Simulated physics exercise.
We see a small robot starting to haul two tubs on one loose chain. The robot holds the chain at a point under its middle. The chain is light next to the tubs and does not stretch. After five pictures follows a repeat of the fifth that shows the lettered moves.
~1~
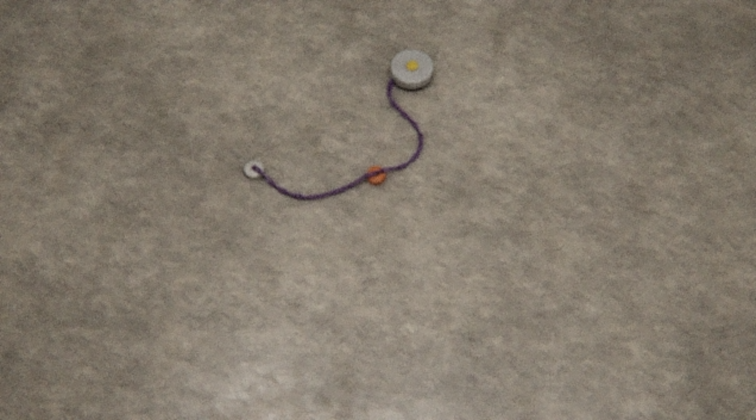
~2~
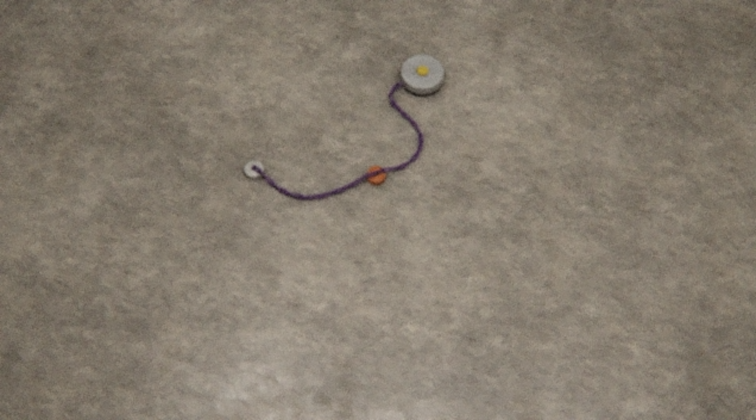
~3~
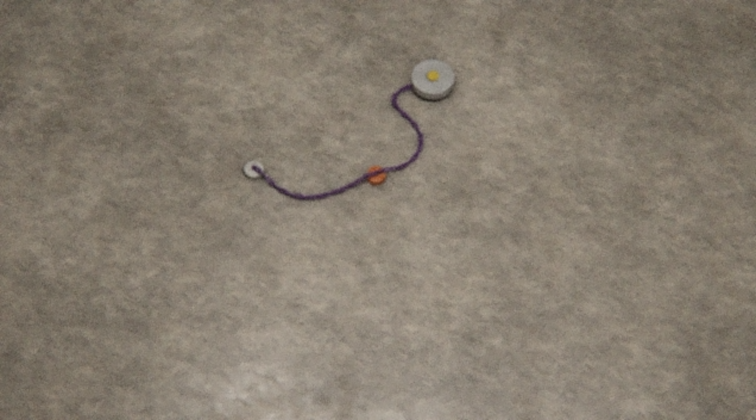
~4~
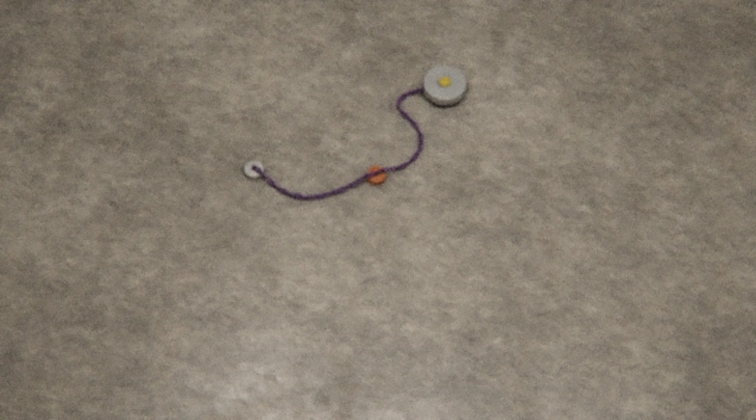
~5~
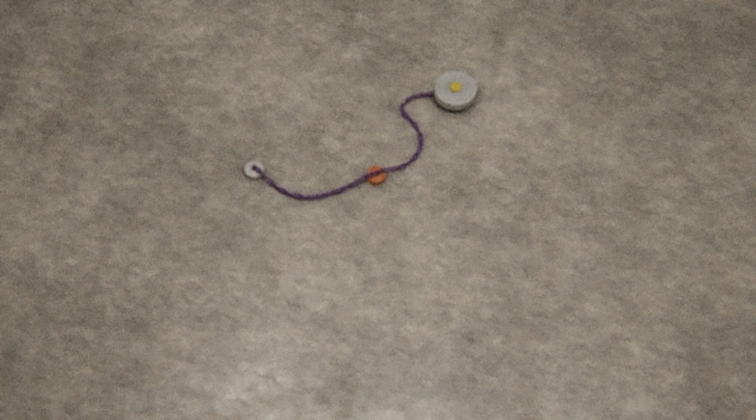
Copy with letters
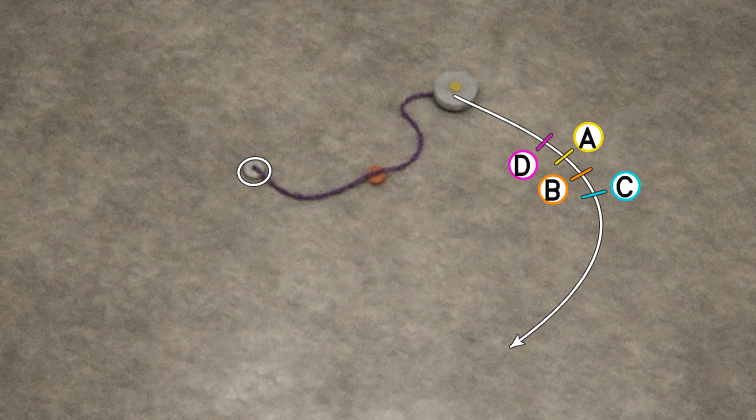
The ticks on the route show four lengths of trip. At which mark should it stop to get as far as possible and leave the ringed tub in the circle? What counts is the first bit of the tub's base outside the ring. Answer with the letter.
Up to mark A.
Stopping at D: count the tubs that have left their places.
The count is none.
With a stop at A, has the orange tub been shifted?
Yes.
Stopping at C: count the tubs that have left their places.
By then, two.
On the marked copy, A at (564, 157); B at (581, 174); C at (594, 194); D at (544, 142); the ring at (254, 171); the route from (455, 96) via (597, 201) to (511, 347).
Following A. Soon after the start, robot (494, 110); white tub (254, 170); orange tub (376, 175).
Later, robot (533, 130); white tub (254, 170); orange tub (376, 175).
In the end, robot (565, 153); white tub (254, 170); orange tub (391, 173); the ringed tub at the far end is still in its ring.
As for the rest, B drags the last tub to (268, 170); C drags the last tub to (280, 170); D is safe but short.
